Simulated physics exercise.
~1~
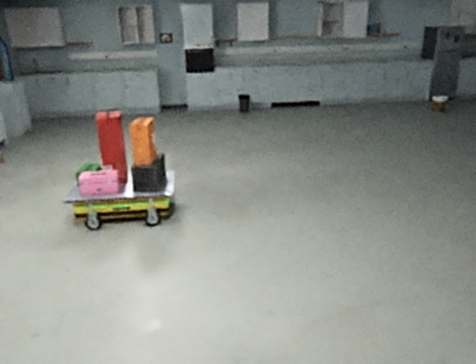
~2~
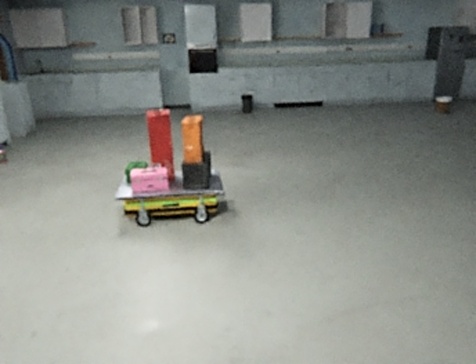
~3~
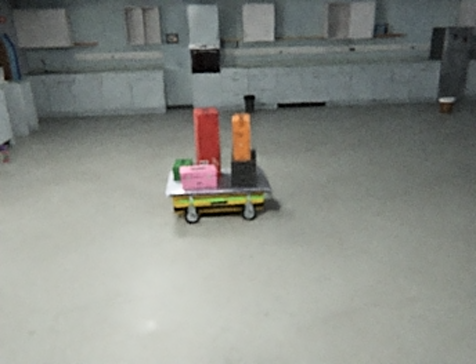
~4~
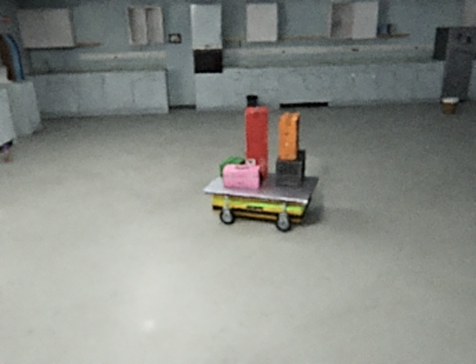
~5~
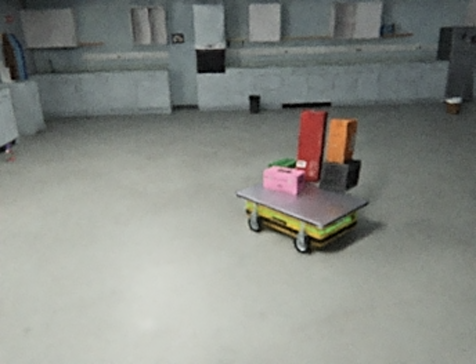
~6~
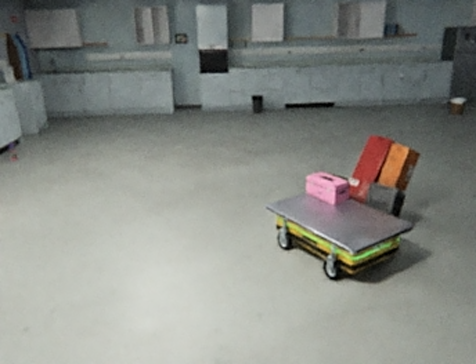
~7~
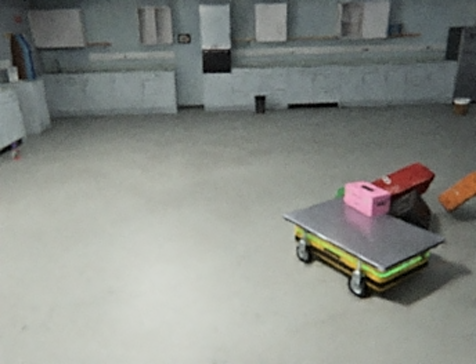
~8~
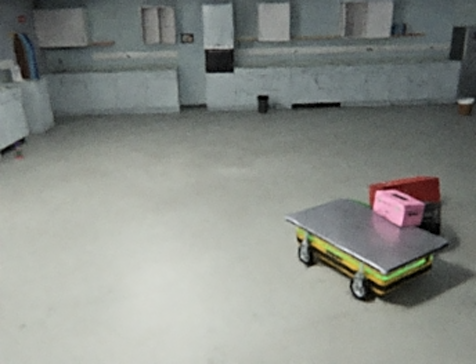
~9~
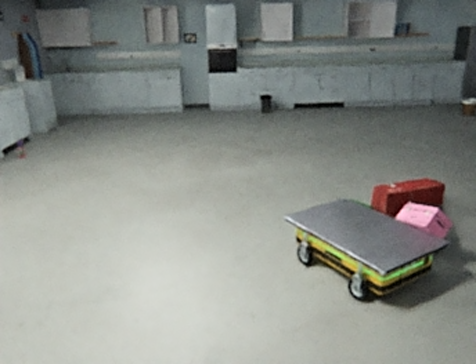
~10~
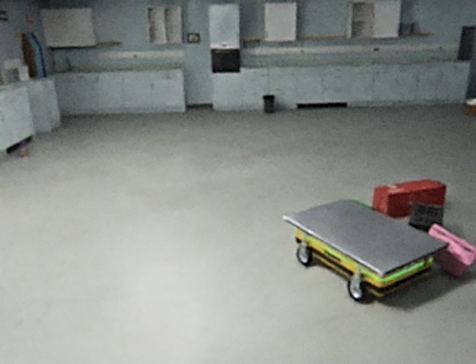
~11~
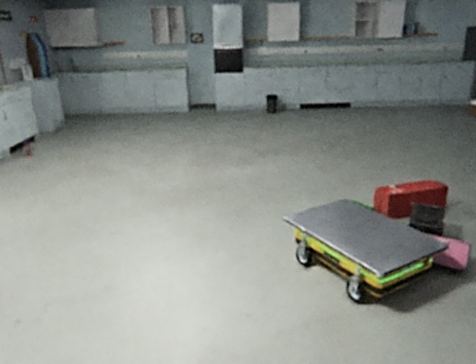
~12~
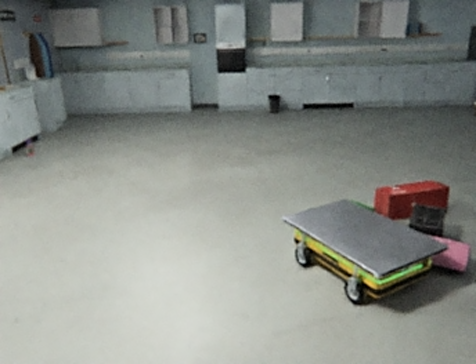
Flat cart rolling right across a grey floor and swinging toward the viewer, shedding its boxes and ending with a bare deck.
